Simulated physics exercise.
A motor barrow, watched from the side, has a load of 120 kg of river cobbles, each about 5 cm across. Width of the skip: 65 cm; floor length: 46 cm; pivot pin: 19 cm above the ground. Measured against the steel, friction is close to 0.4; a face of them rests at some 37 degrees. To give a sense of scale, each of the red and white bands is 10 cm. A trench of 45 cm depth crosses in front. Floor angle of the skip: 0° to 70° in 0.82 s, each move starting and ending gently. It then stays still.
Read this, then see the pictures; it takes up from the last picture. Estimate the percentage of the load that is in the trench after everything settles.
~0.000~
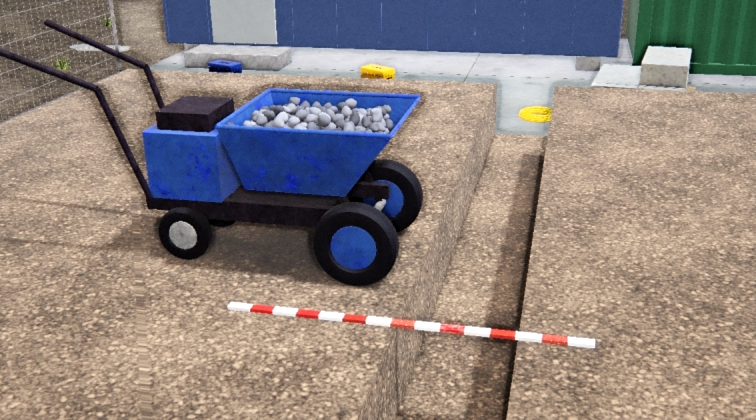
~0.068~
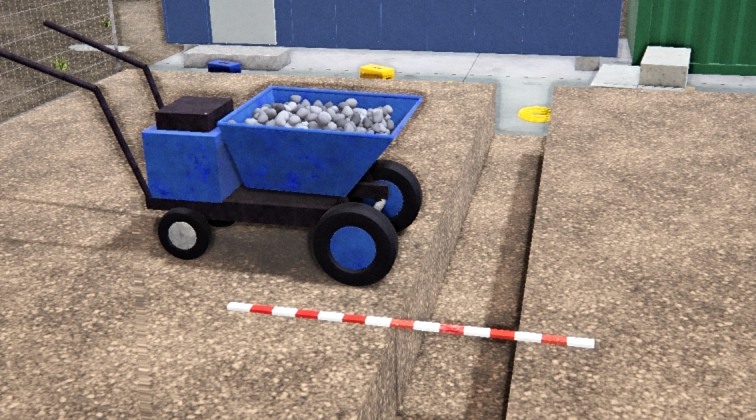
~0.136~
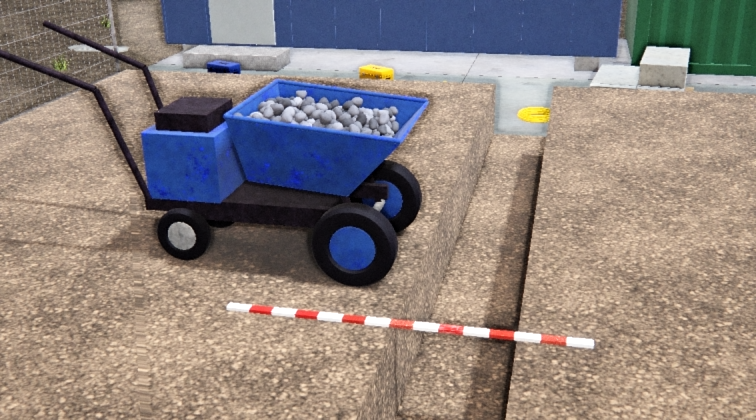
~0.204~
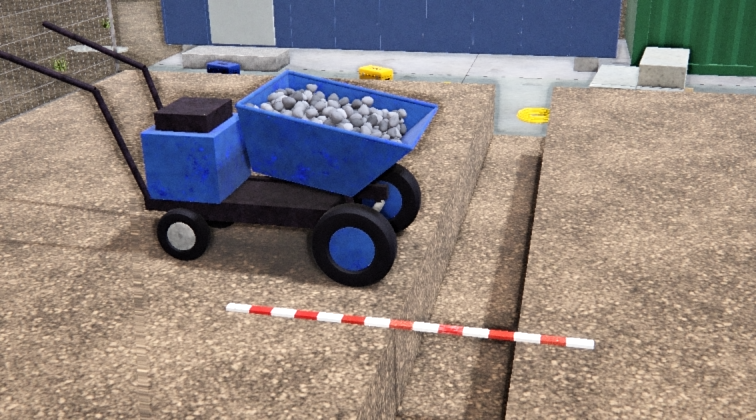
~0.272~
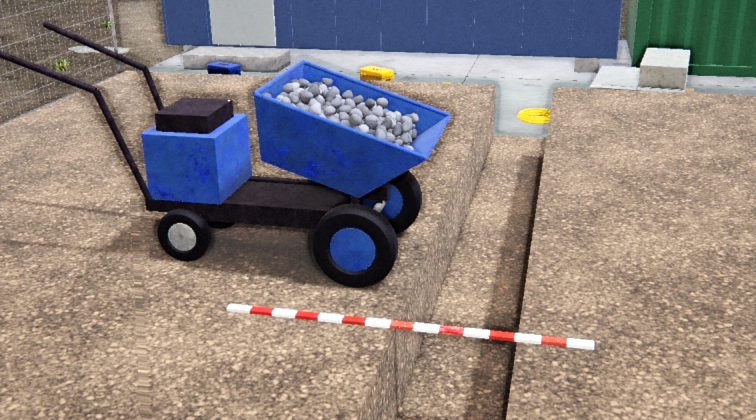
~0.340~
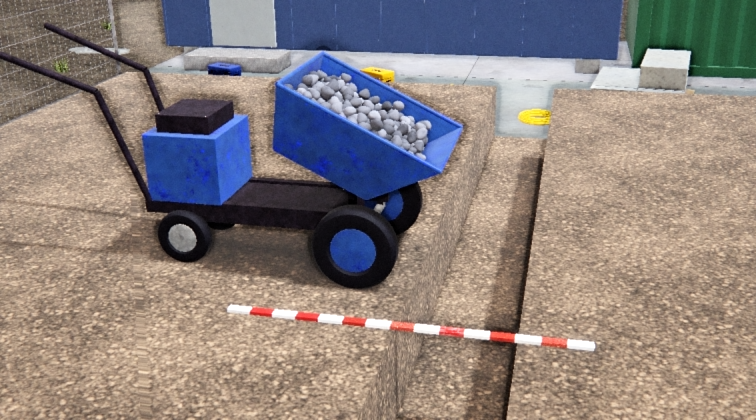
Roughly 57 per cent of the load.
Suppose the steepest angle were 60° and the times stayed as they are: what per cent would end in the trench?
Roughly 45%.
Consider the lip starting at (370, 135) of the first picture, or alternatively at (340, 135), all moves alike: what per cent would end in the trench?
Near 75 then near 95 percent.
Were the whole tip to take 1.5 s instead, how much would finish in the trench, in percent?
That works out at about 65 in a hundred.
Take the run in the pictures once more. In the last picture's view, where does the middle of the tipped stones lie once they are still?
In the last view, about (518, 335).
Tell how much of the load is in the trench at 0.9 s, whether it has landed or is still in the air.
Close to 15 per cent has got there by then.
After 0.6 s the floor is at 60°; 100 % in the skip; the foremost stones are at (479, 198).
After 0.9 s the floor is at 70°; 68 % in the skip, 14 % in the trench, 18 % past the trench; the foremost stones are at (573, 273).
After 1.3 s the floor is at 70°; 28 % in the skip, 30 % in the trench, 42 % past the trench; the foremost stones are at (718, 292).
After 3.2 s the floor is at 70°; 0 % in the skip, 57 % in the trench, 43 % past the trench; the foremost stones are past the picture's edge.
